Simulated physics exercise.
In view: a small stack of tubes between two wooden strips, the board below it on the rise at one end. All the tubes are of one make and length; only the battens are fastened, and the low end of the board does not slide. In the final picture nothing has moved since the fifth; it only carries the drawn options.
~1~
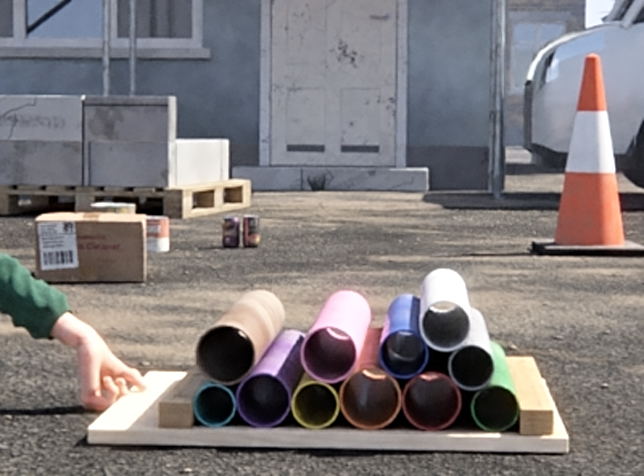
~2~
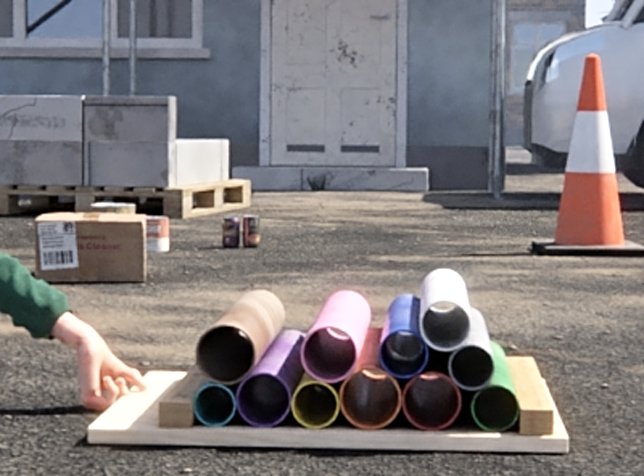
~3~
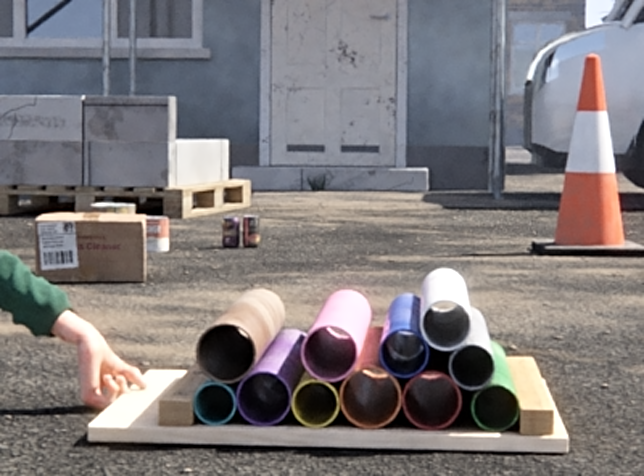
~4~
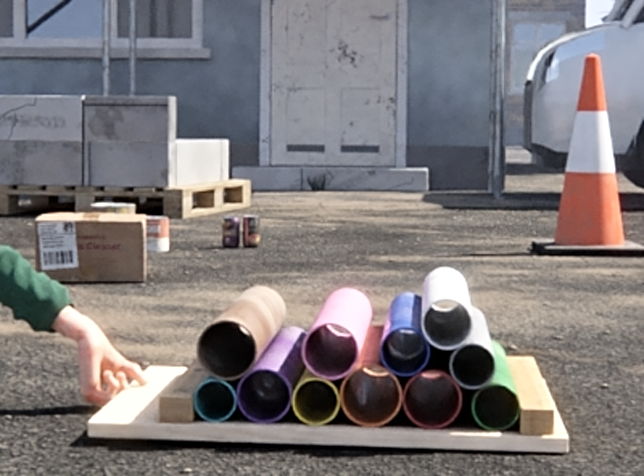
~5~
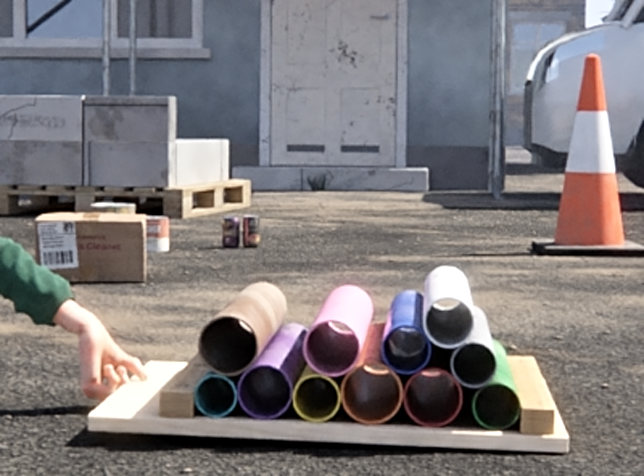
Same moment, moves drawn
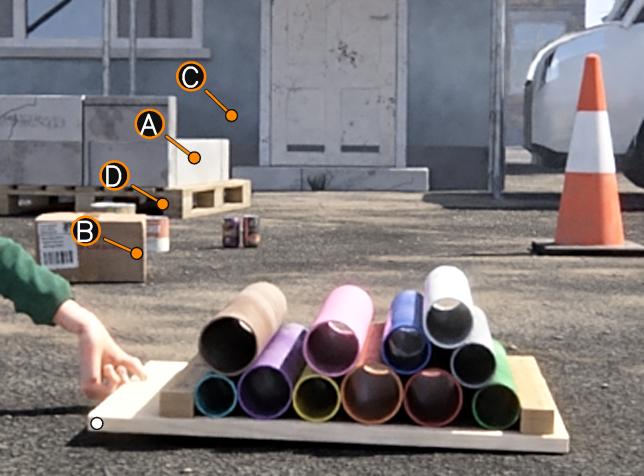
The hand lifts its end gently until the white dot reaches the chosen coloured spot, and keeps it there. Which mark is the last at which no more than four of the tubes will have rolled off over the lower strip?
It can be raised to A.
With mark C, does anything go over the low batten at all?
At C: Yes.
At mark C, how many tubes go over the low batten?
The count is five.
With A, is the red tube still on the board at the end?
The red tube: Yes.
On the copy, A at (194, 158); B at (136, 253); C at (231, 115); D at (163, 204); the white dot at (97, 424).
On A. First, board at 20°.
Then, board at 37°.
Finally, board at 37°, three over the low batten (blue, grey, white).
By contrast, B two over the low batten (grey, white); C five over the low batten; D two over the low batten (grey, white).
